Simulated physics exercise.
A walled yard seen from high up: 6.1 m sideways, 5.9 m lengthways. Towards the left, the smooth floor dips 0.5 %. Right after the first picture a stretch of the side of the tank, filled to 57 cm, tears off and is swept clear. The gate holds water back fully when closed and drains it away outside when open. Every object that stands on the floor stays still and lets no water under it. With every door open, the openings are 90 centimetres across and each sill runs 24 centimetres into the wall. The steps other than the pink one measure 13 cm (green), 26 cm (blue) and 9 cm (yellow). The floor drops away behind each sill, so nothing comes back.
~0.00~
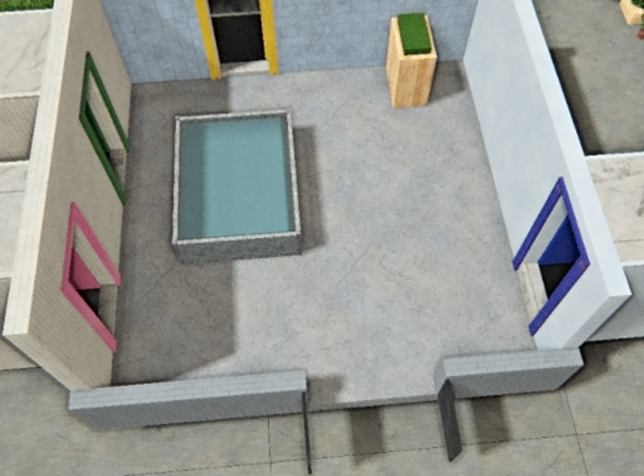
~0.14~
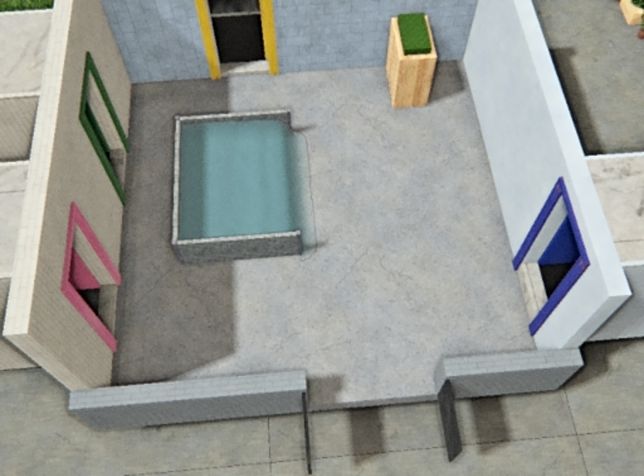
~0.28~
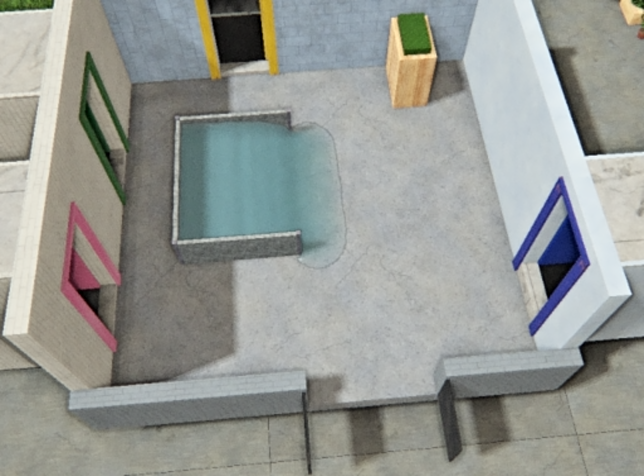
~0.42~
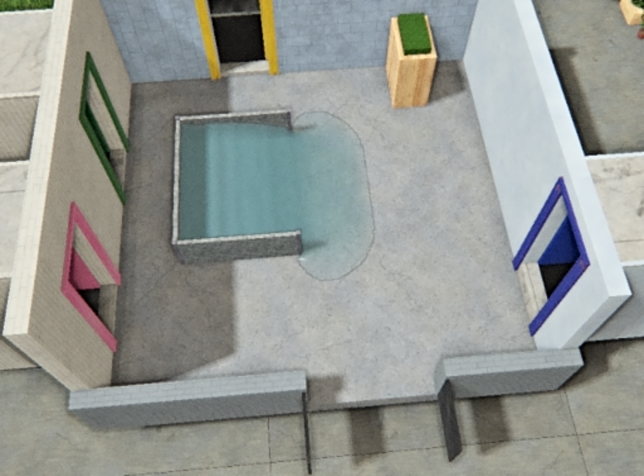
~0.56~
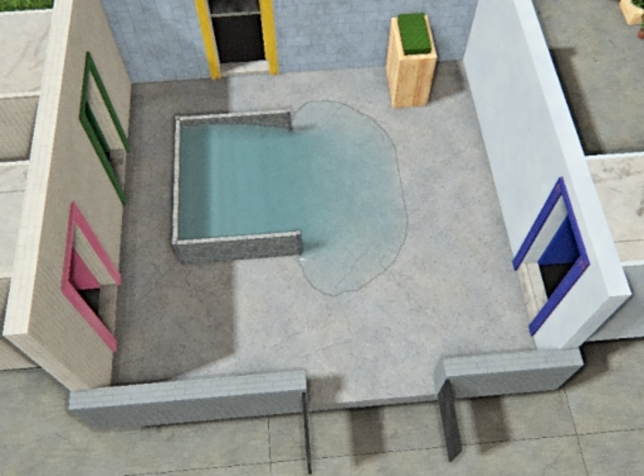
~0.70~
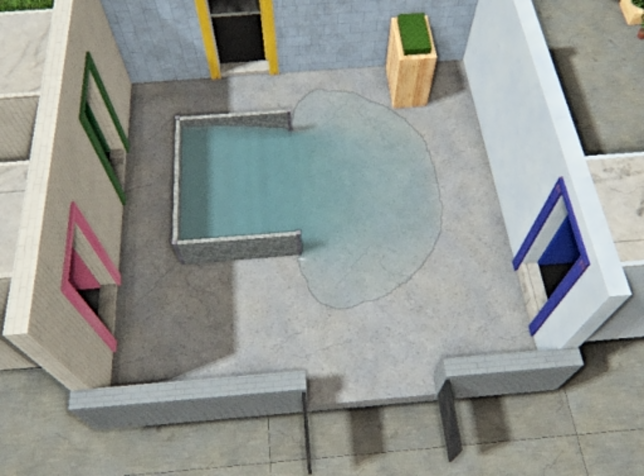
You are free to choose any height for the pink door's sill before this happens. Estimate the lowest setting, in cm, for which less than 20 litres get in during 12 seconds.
Around 7 cm.
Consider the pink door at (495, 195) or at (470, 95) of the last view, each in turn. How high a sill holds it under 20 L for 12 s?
Minimums: About 24 cm and 18 cm.
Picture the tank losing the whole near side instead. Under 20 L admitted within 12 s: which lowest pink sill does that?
Then something near 14.0 cm.
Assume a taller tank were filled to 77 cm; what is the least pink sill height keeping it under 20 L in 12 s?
Around 10.0 cm high.
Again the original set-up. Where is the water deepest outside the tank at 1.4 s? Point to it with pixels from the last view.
Look close to (487, 188).
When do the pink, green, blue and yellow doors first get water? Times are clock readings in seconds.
The pink door at 6.0 s, the green door at 6.0 s, the blue door at 1.6 s, the yellow door at 3.4 s.
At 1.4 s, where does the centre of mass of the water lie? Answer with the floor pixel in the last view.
The water's centre is at about (308, 192).
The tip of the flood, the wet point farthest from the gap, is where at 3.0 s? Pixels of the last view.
At about (532, 368).
After 1.4 s water covers 40 % of the floor, deepest (27 cm) near (487, 188); it has not reached the pink door.
After 3.0 s water covers 50 % of the floor, deepest (32 cm) near (447, 66); it has not reached the pink door.
After 12.0 s water covers 95 % of the floor, deepest (12 cm) near (122, 236); 10 cm at the pink door, 17 litres in over its 7 cm sill.
At the pink door as built, the water arrived by 6.0 s and peaked near 11 cm at 8.6 s.
Run again over the same 12 s with other heights there, 40 litres in over 5.5 cm, 12 litres over 7.5 cm. The limit of 20 litres is kept from about 7 cm up.
